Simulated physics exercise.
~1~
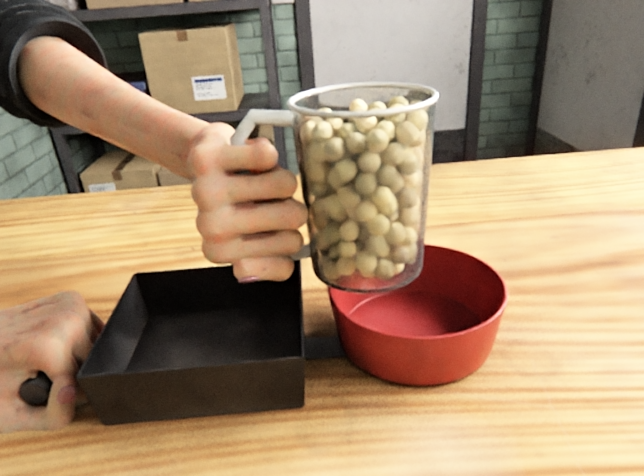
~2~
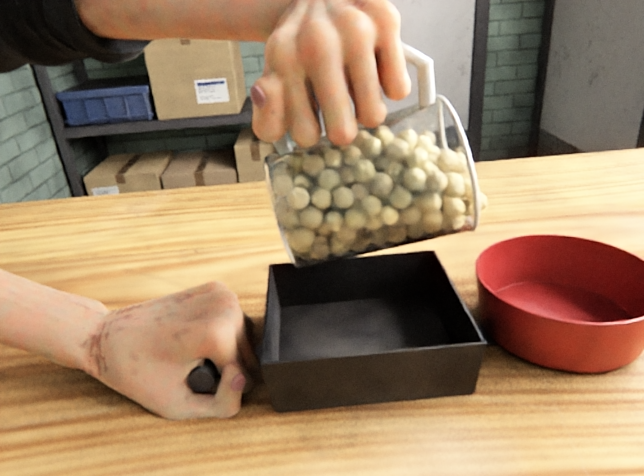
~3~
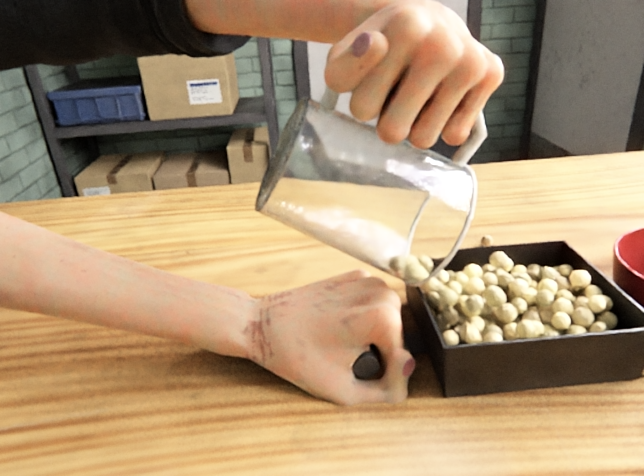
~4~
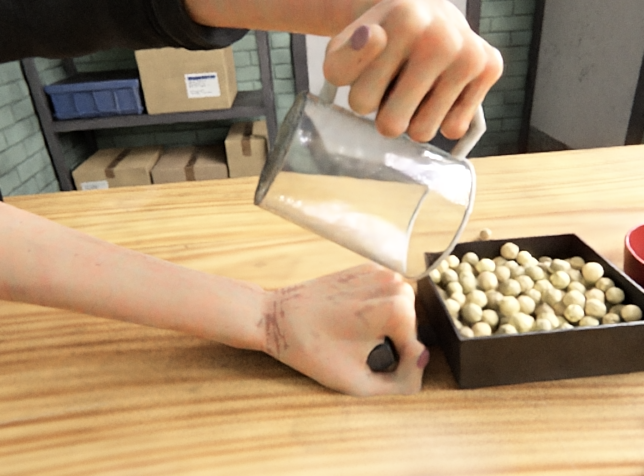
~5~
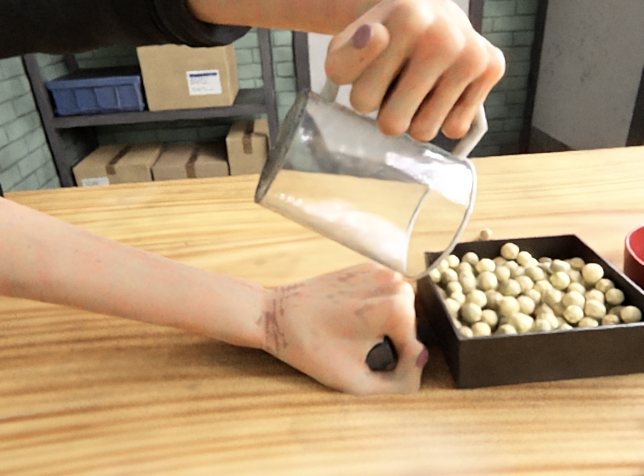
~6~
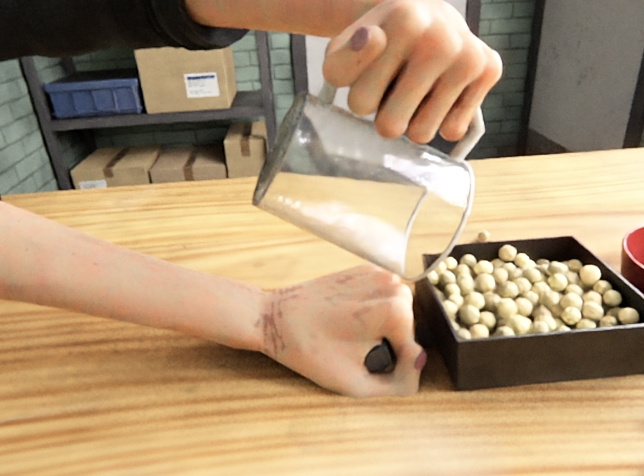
A clear cup full of pale, round macadamia nuts is held by its handle above a wooden table, where a black square tin and a red round dish sit side by side. The other hand grips the tin's dark knob and draws both containers to the right as the cup tips onto its side. With the tin moving beneath it, the cup tilts further and the nuts tumble out. Nearly all land in the tin, heaping up inside. Finally, the containers rest at the right, and the emptied cup stays tilted downward over the tin's edge.
